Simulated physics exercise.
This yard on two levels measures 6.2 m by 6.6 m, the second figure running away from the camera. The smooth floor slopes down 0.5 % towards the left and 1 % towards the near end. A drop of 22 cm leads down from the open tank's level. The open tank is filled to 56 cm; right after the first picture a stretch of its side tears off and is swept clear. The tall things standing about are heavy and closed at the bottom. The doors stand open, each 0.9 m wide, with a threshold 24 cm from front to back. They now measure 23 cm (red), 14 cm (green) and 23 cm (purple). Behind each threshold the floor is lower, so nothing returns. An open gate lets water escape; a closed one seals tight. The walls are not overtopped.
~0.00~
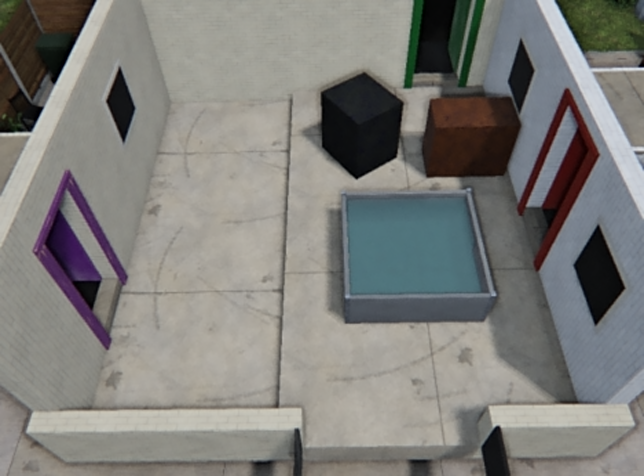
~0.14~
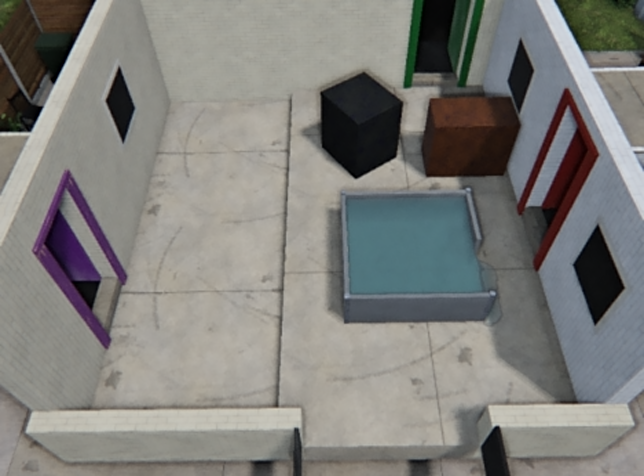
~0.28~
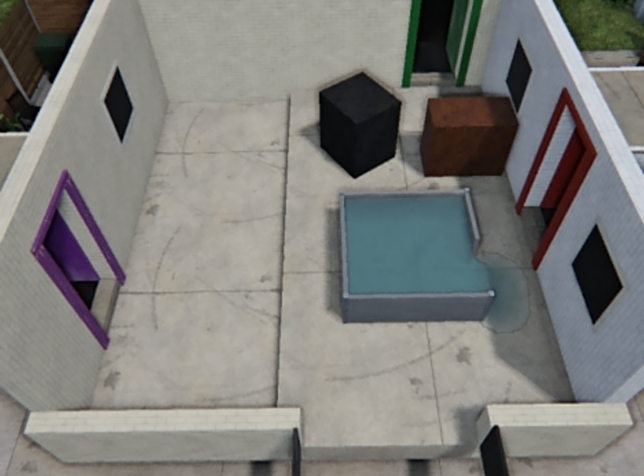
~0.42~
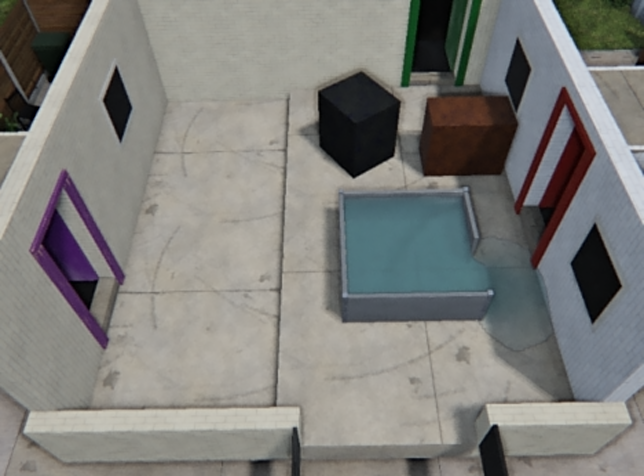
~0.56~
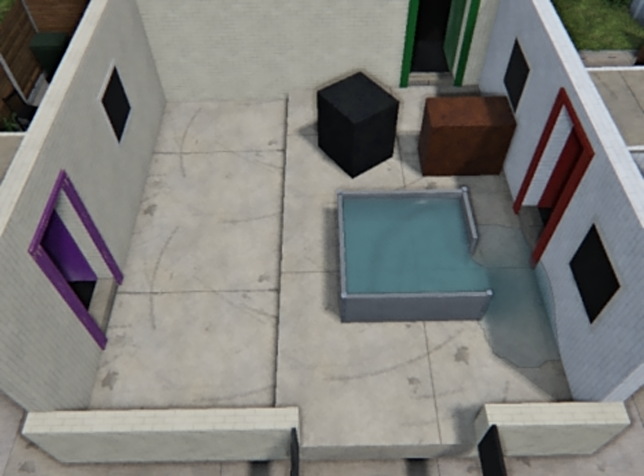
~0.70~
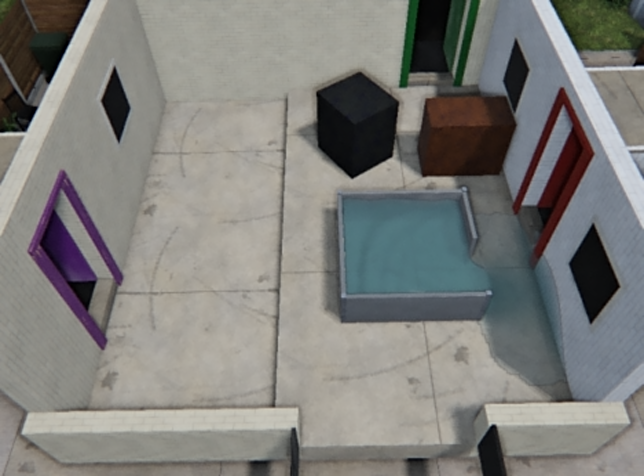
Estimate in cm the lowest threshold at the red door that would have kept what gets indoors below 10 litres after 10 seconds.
At least 16 cm or so.
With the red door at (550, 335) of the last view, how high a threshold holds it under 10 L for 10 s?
About 30 cm.
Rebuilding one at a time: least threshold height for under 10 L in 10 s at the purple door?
About 7.0 cm at purple.
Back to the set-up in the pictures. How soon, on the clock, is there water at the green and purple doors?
Arrival: Green 3.2 s, purple 4.5 s.
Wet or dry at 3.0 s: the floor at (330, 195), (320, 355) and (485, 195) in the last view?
In that order: Under water, flooded, wet.
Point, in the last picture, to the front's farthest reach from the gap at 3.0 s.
At about (476, 88).
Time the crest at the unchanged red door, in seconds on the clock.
Around 1.8 s.
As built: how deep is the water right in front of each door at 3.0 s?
In cm: Red 12, green 1, purple 0.
After 1.4 s water covers 10 % of the floor, deepest (44 cm) near (574, 421); 15 cm at the red door, 1 litre in over its 23 cm threshold.
After 3.0 s water covers 35 % of the floor, deepest (28 cm) near (560, 421); 12 cm at the red door, 1 litre in over its 23 cm threshold.
After 10.0 s water covers 80 % of the floor, deepest (10 cm) near (545, 421); 4 cm at the red door, 1 litre in over its 23 cm threshold.
At the red door as built, the water arrived by 0.6 s and peaked near 17 cm at 1.8 s.
Run again over the same 10 s with other heights there, 14 litres in over 14.5 cm, 3 litres over 19.5 cm. The limit of 10 litres is kept from about 16 cm up.
